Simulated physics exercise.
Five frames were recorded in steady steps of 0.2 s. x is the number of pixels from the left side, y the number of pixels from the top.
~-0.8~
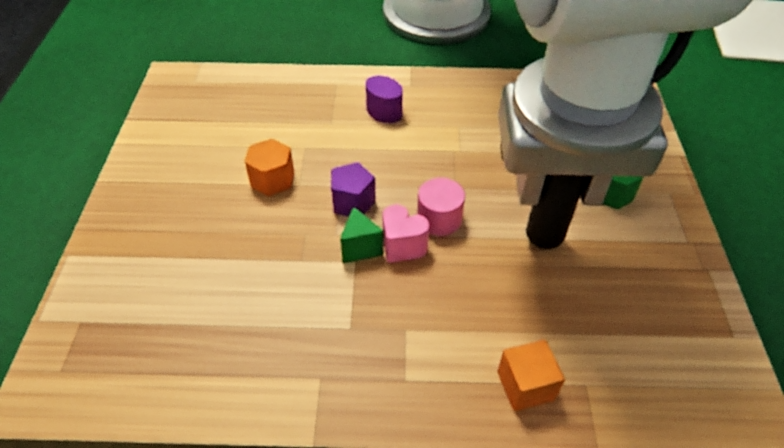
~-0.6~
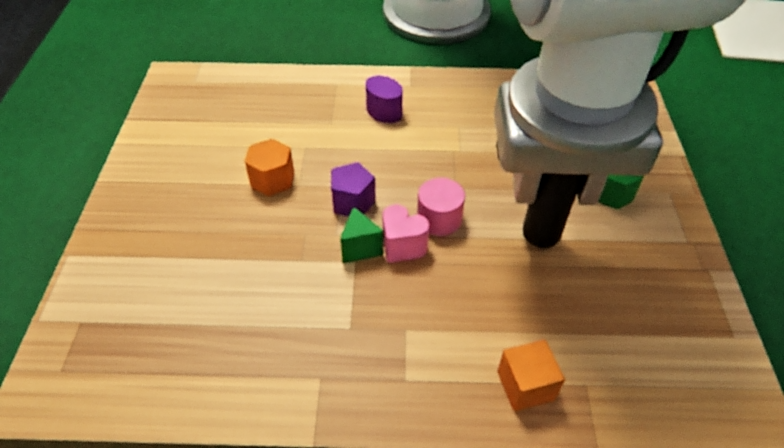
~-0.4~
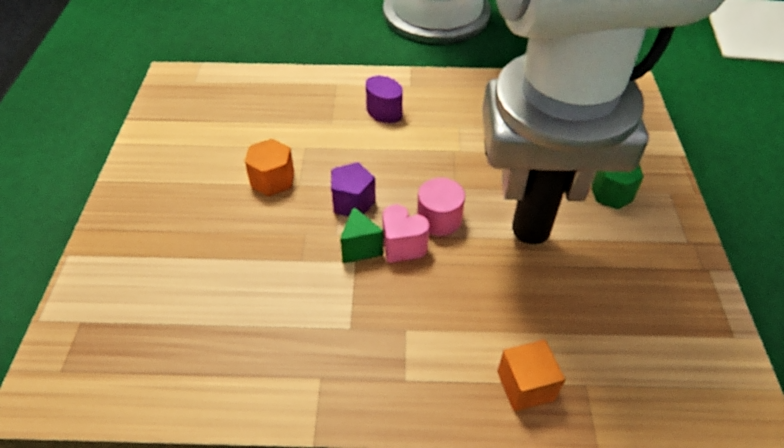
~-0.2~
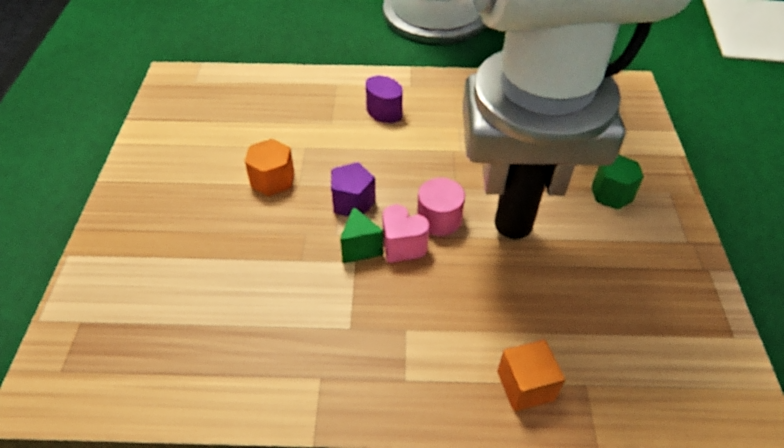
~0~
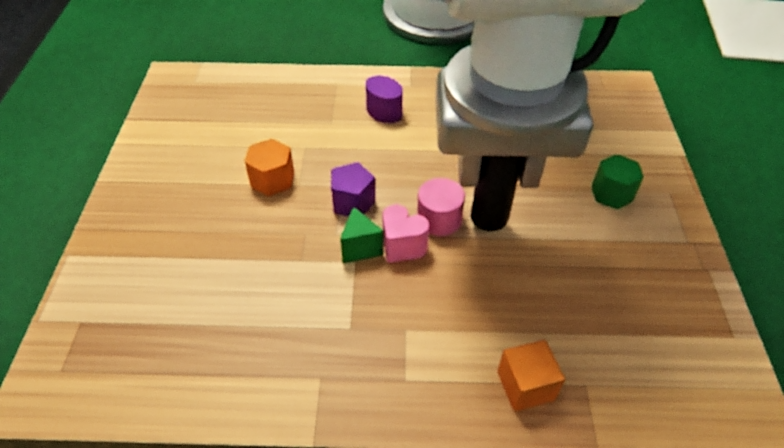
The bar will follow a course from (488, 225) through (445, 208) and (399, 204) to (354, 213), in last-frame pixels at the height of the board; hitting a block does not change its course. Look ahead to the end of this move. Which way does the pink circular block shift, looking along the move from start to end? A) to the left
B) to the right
Answer: A.
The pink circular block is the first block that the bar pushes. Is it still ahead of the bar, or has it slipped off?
Still being pushed.
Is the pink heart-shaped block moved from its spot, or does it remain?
From what I can tell, it will keep its place.
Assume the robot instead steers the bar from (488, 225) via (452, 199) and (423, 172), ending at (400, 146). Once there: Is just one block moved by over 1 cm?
Short answer: Yes.
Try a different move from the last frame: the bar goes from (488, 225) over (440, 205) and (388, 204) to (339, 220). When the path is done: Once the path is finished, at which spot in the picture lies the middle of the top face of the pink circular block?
If I read the scene right, the answer is (310, 224).
On the path given first. One third of the way, bar at (445, 201); pink circular block at (405, 189).
Two thirds of the way, bar at (399, 197); purple pentagonal block at (321, 175); pink circular block at (359, 191).
At the end, bar at (353, 206); purple pentagonal block at (304, 173), turned 25° clockwise; green three-sided block at (355, 228), turned 25° anticlockwise; pink heart-shaped block unmoved; pink circular block at (313, 205).
